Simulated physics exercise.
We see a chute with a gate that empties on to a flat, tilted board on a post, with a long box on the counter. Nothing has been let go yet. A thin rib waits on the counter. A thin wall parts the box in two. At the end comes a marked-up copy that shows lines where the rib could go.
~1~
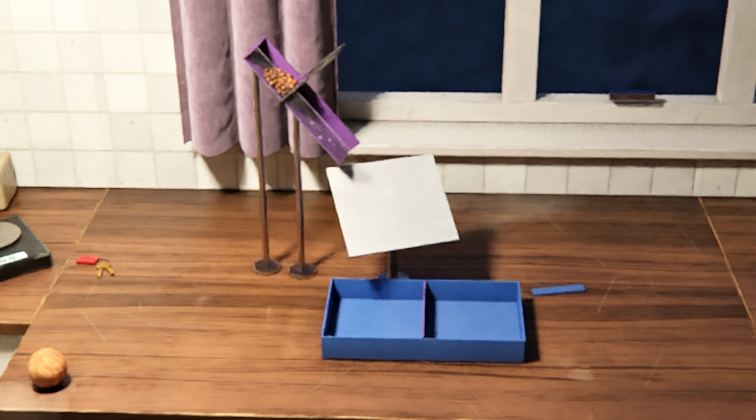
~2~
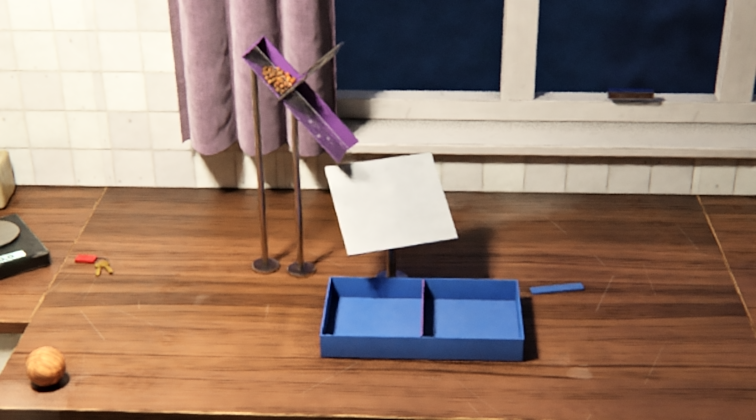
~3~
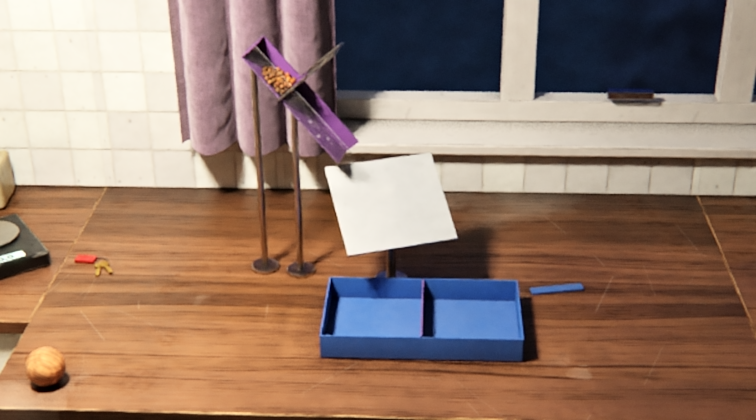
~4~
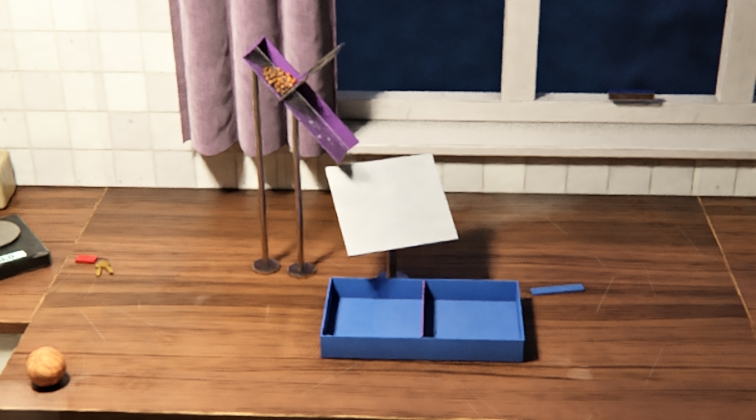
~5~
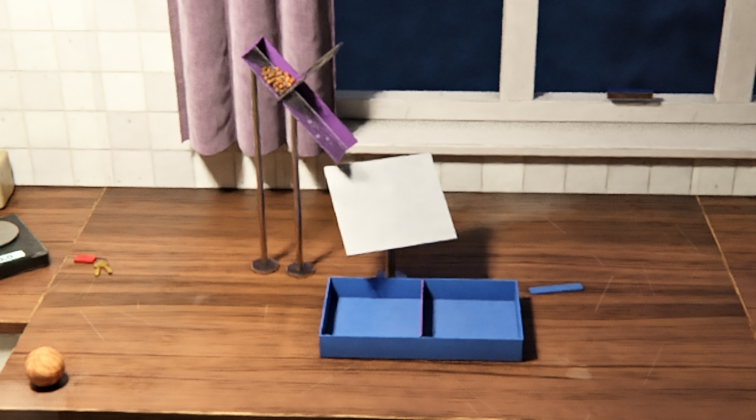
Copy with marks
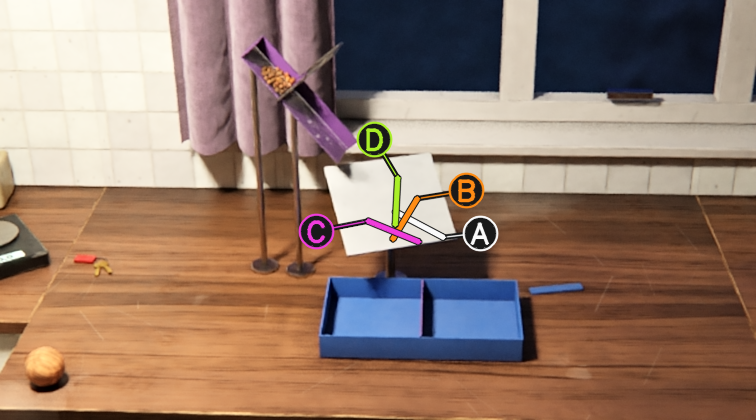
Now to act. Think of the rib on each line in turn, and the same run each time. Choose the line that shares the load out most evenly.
A works best here.
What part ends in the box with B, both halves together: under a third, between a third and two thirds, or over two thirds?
It is over two thirds.
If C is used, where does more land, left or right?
More lands on the right.
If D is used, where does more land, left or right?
Left.
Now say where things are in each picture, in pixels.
In the first picture, load behind the gate (280, 80), cereal balls; lip of the chute (343, 159), sloping steeply.
In the second picture, middle of the board (391, 202), tilted fairly steeply; middle of its low edge (404, 246); of its high edge (379, 160).
In the third picture, front corners of the box (320, 335) and (523, 339); front end of its middle wall (421, 337); gate still shut (301, 79).
In the fourth picture, middle of the load (279, 80); lip (343, 158).
In the fifth picture, middle of the load (278, 79); lip (341, 158).
On the marked copy, line A from (395, 211) to (443, 237); line B from (417, 198) to (392, 238); line C from (368, 221) to (418, 241); line D from (397, 177) to (395, 224).
With A, of what is caught, roughly half in the left half, roughly half in the right.
With B, of what is caught, almost all in the left half, just a few in the right.
With C, of what is caught, about a tenth in the left half, almost all in the right.
With D, of what is caught, almost all in the left half, just a few in the right.
